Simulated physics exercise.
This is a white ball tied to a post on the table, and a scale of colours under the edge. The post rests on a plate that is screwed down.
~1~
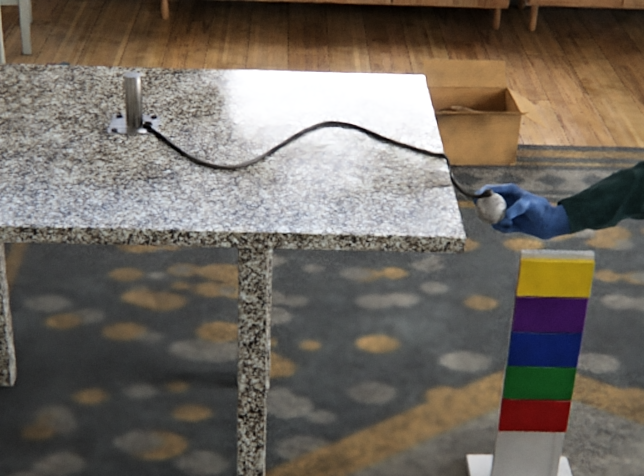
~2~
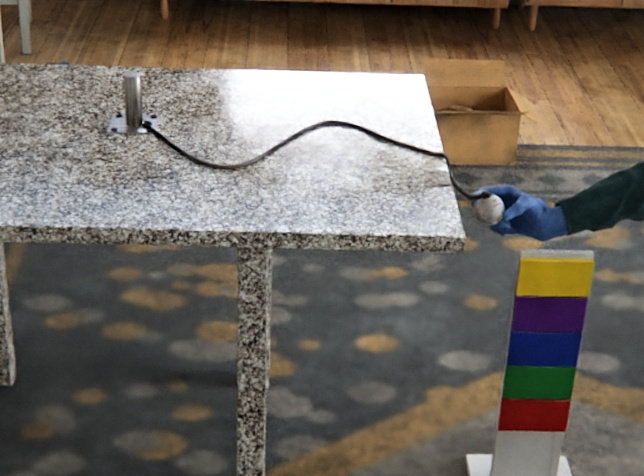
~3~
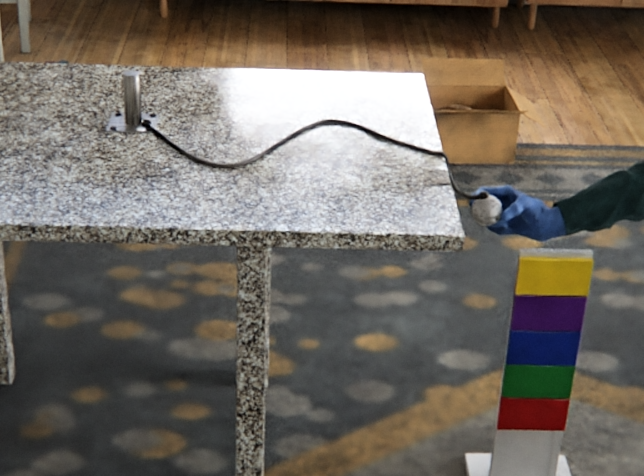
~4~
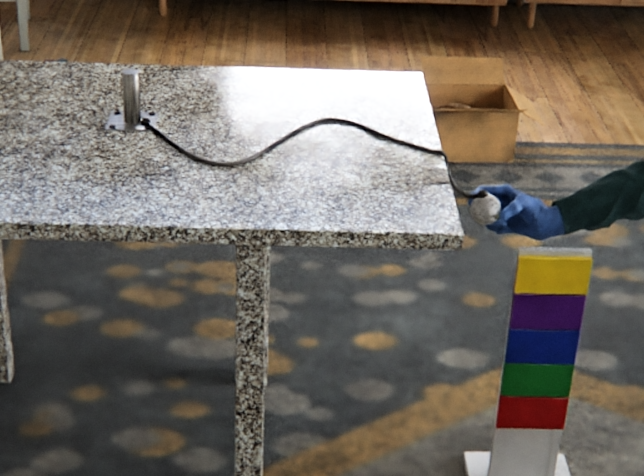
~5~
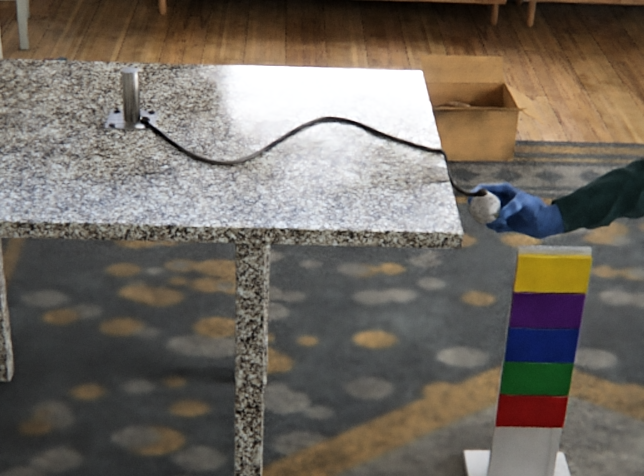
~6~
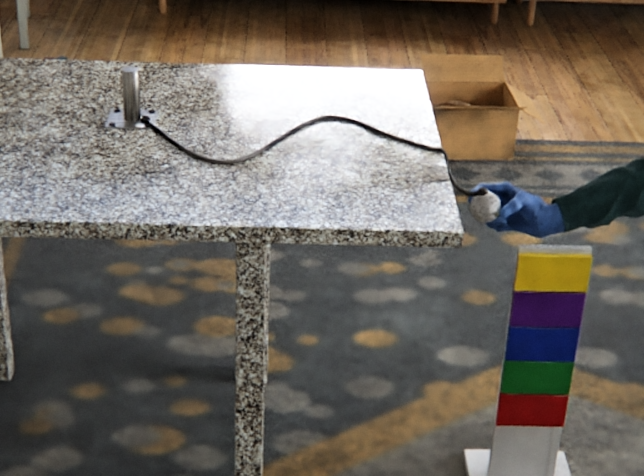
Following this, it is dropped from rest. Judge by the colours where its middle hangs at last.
Level with blue.
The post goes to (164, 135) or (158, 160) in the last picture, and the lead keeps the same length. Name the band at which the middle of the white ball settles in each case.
Going case by case, it's green and then green.
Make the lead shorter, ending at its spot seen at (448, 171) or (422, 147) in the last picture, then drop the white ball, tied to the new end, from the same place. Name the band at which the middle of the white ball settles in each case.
In order, the results are purple and yellow.
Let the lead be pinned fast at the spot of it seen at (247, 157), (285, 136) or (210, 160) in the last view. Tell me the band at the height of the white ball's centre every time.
One try after another: Purple, then yellow, then purple.
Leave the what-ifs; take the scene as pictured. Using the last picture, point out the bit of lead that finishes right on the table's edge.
At (340, 118).
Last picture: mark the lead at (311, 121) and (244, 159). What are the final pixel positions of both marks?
(410, 146) for the first, (295, 133) for the second.
Soon after, ball near (468, 284); level with yellow.
After that, ball near (413, 332); level with blue.
And then, ball near (438, 336); level with blue.
In the end, ball near (428, 336); level with blue. At blue.
